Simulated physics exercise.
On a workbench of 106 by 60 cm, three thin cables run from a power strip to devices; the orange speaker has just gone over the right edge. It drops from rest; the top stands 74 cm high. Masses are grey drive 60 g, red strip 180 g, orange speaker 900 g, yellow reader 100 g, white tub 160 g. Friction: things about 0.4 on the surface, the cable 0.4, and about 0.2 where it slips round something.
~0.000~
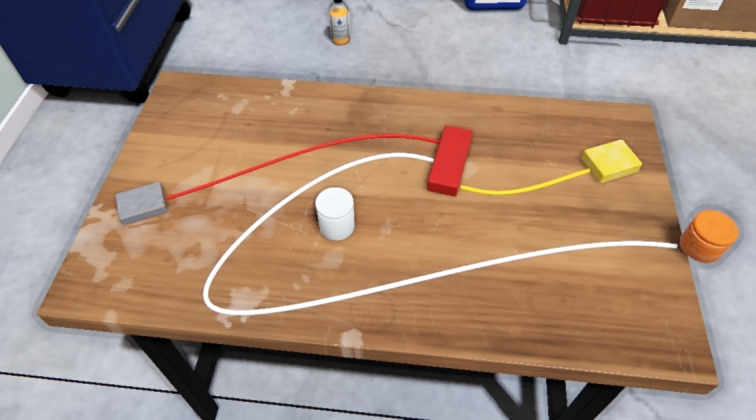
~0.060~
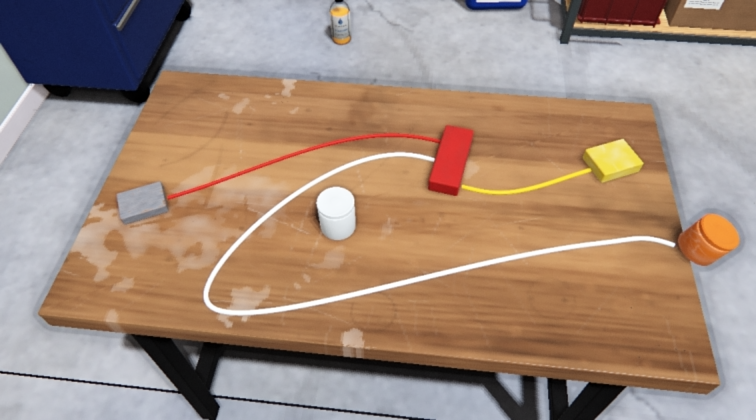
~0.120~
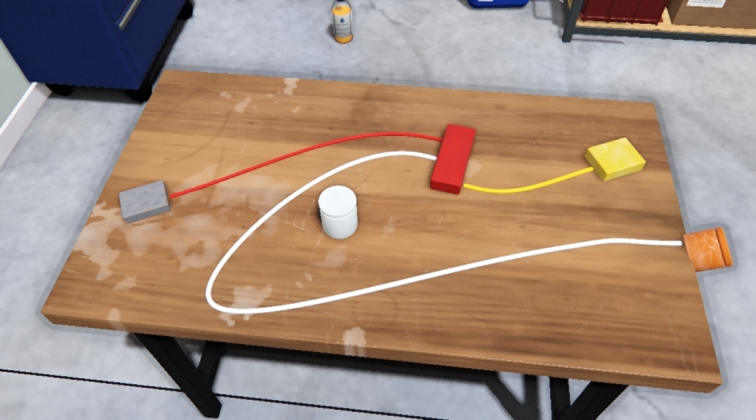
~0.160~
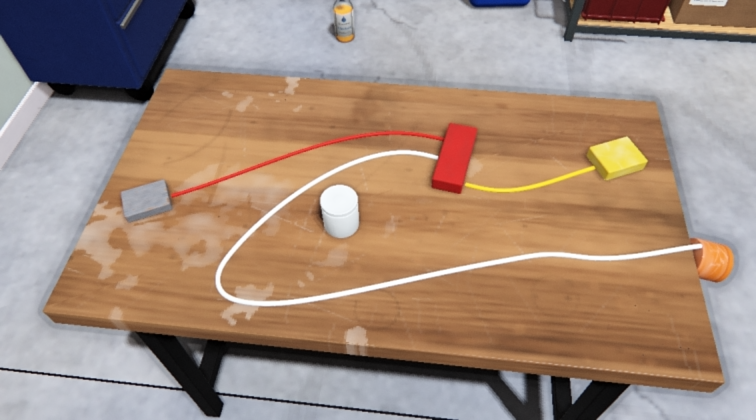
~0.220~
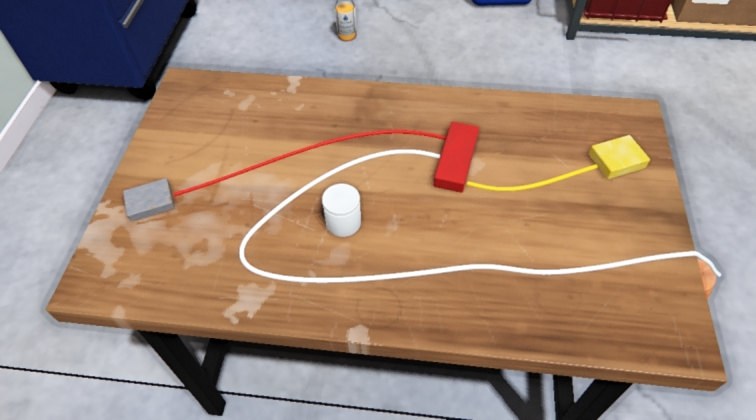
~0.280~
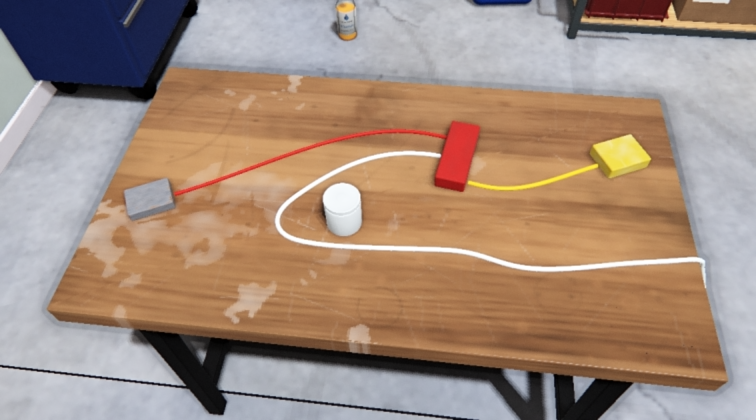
On a wooden table, an orange speaker drops off the right edge, dragging its white cable.
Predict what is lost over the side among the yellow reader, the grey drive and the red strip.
The yellow reader keeps to the top, the grey drive keeps to the top, the red strip keeps to the top.
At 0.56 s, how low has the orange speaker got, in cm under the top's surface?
About 70 cm.
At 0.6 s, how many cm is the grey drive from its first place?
About 0 cm.
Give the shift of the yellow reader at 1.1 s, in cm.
Some 1 cm.
By 0.6 s, the strip's end of the white cable at (439, 164); white tub 22 cm off its start, orange speaker over the edge.
By 0.8 s, the strip's end of the white cable at (442, 163); red strip 1 cm off its start, white tub 45 cm off its start, orange speaker over the edge.
By 1.1 s, the strip's end of the white cable at (442, 163); yellow reader 1 cm off its start at (627, 149), red strip 1 cm off its start at (457, 146), white tub on its side, 48 cm off its start at (600, 161).
By 1.4 s, the strip's end of the white cable at (442, 163); yellow reader 1 cm off its start, red strip 1 cm off its start, white tub on its side, 45 cm off its start.
By 2.6 s, the strip's end of the white cable at (442, 163); yellow reader 1 cm off its start at (627, 149), red strip 1 cm off its start at (457, 146), grey drive 0 cm off its start at (148, 196), white tub on its side, 42 cm off its start at (581, 185).
